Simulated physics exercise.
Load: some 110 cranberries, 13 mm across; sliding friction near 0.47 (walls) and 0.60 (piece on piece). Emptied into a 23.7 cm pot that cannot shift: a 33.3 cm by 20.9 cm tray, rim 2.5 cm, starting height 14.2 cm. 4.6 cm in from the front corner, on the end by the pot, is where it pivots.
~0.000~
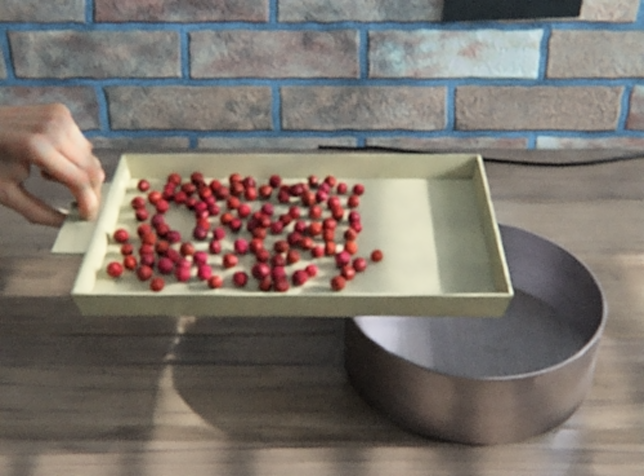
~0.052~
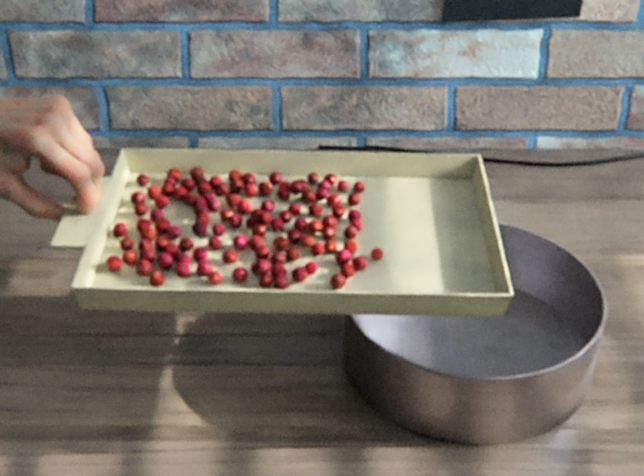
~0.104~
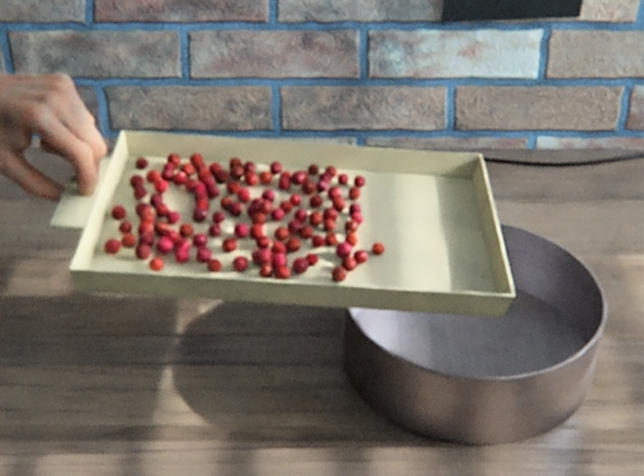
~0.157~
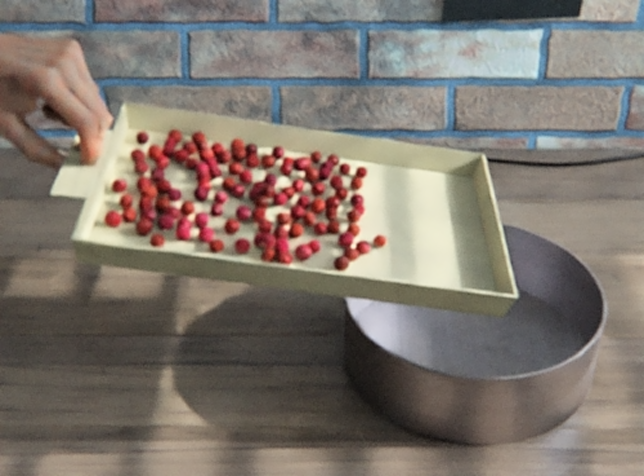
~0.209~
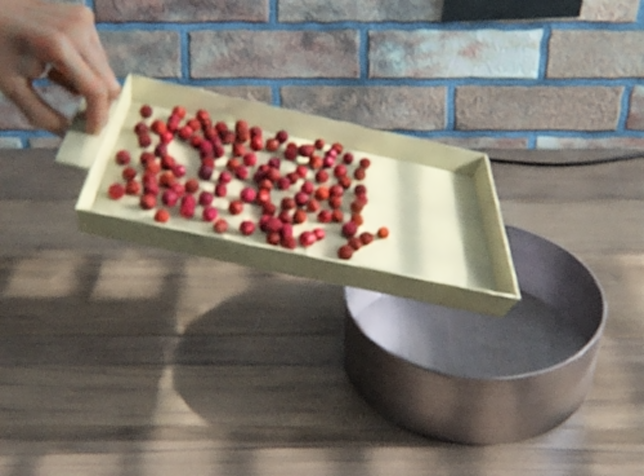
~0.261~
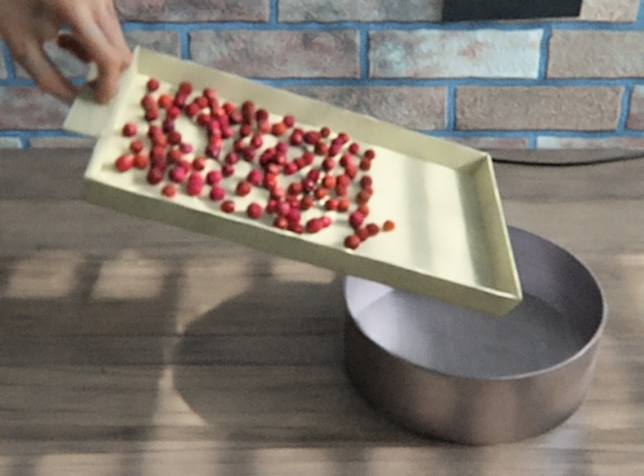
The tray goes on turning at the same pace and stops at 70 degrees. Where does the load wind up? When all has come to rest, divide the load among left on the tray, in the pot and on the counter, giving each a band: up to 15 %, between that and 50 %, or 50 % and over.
Tray: 50 % and over; pot: Between 15 and 50 %; counter: Up to 15 %.
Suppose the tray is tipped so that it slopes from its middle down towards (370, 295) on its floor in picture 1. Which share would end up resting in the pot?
Near 0 percent, give or take.
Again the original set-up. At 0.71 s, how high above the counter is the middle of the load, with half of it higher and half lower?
The halfway mark is near 18 cm.
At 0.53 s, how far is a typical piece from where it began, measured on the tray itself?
Around 8 centimetres.
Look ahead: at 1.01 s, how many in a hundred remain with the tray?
Load share: Around 60%.
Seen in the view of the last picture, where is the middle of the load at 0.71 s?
Look about (491, 217) in the last view.
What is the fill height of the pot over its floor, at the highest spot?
Some 2.0 cm up.
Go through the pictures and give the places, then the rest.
In the first picture, tray tilt 0 degrees, front corners at (79, 290) and (505, 291); middle of the pieces at (253, 226); pot at (473, 290).
In the second picture, tray tilt 1 degrees, front corners at (78, 284) and (506, 291); middle of the pieces at (253, 223).
In the third picture, tray tilt 4 degrees, front corners at (78, 265) and (508, 292), lowest corner right front; middle of the pieces at (253, 212).
In the fourth picture, tray tilt 9 degrees, front corners at (79, 235) and (510, 292), lowest corner right front; middle of the pieces at (255, 195).
In the fifth picture, tray tilt 14 degrees, front corners at (84, 205) and (513, 293), lowest corner right front; middle of the pieces at (259, 177).
In the sixth picture, tray tilt 19 degrees, front corners at (93, 174) and (515, 294), lowest corner right front; middle of the pieces at (265, 160); pot at (473, 290). Its pace works out near 95 degrees a second.
Then, at 0.53 s, tilt 44 degrees; the tray holds 100 %, the pot 0 %.
Then, at 0.71 s, tilt 61 degrees; the tray holds 100 %, the pot 0 %.
After 1.01 s, tilt 70 degrees; the tray holds 60 %, the pot 30 %.
By 1.7 s all is still; tray 60 %, pot 30 %, counter 10 %.
